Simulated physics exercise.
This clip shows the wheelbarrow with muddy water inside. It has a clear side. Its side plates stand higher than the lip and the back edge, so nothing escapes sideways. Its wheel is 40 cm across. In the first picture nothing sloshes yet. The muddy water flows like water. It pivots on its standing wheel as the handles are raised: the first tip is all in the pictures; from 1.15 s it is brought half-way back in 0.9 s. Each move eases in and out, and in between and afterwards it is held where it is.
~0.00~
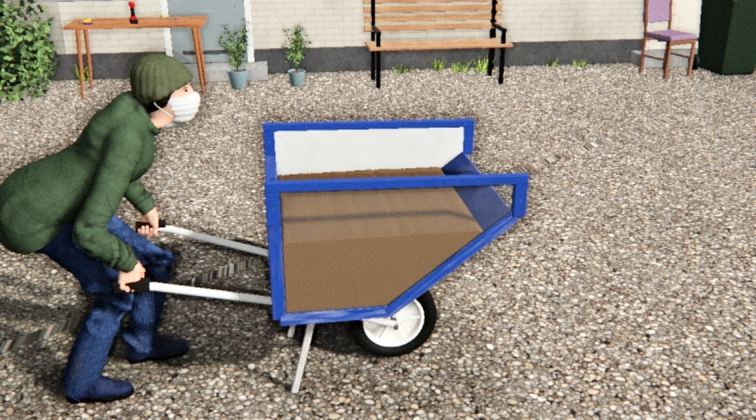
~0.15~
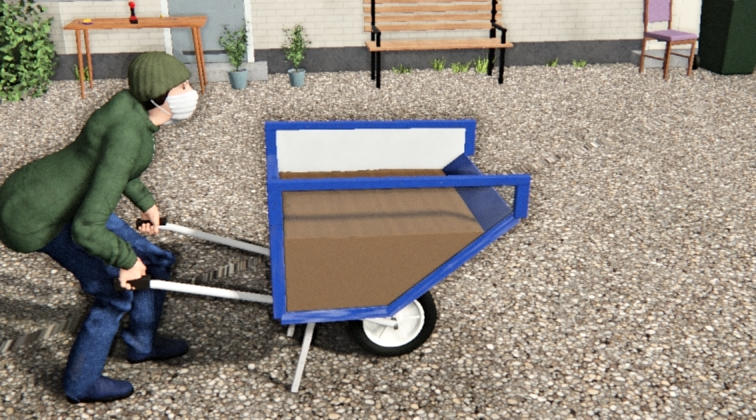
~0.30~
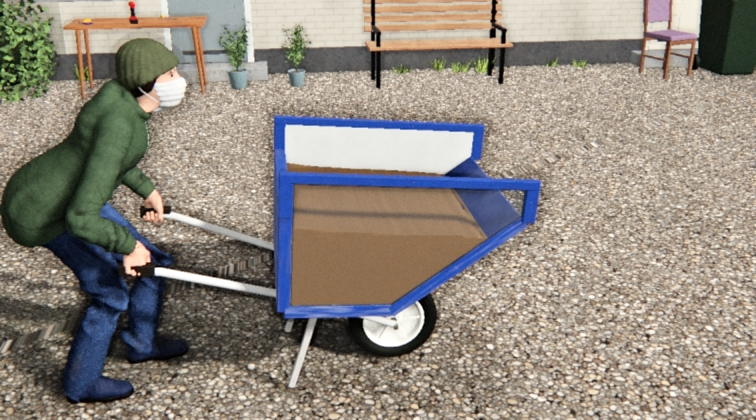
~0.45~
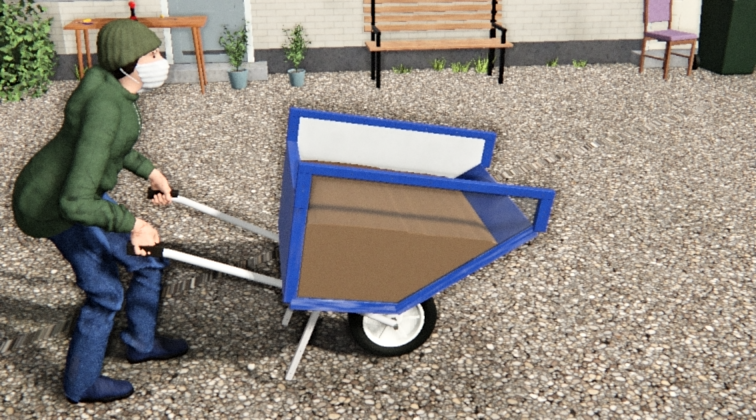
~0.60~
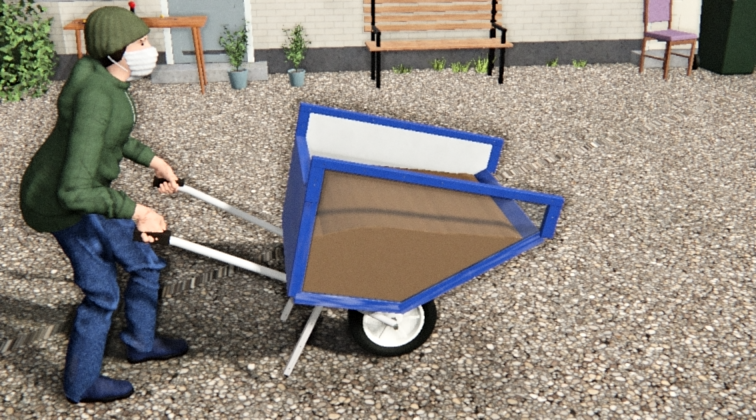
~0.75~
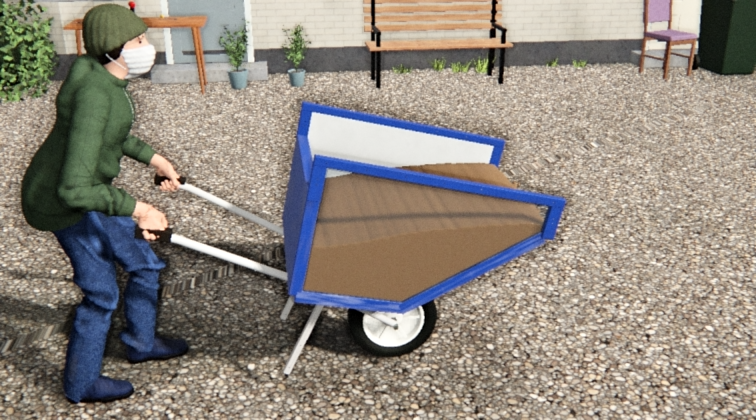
A person in a green beanie and white mask raising a blue-framed wheelbarrow's handles, tilting it right as brown muddy water shifts forward.
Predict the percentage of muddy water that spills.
It loses close to 18 per cent.
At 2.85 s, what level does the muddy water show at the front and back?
About 24 cm in front and 20 cm behind.
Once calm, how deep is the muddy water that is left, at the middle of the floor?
Roughly 26 cm.
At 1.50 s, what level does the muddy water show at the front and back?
About 24 cm in front and 18 cm behind.
After 1.50 s the barrow is at 10° forwards, the surface stands 19 cm at the back and 25 cm at the front; 17 per cent has gone, over the front.
After 2.15 s the barrow is at 6° forwards, the surface stands 24 cm at the back and 26 cm at the front; 17 per cent has gone, over the front.
After 2.85 s the barrow is at 6° forwards, the surface stands 19 cm at the back and 25 cm at the front; 17 per cent has gone, over the front.
After 4.93 s 18 per cent has gone, over the front, 22 of 127 litres.
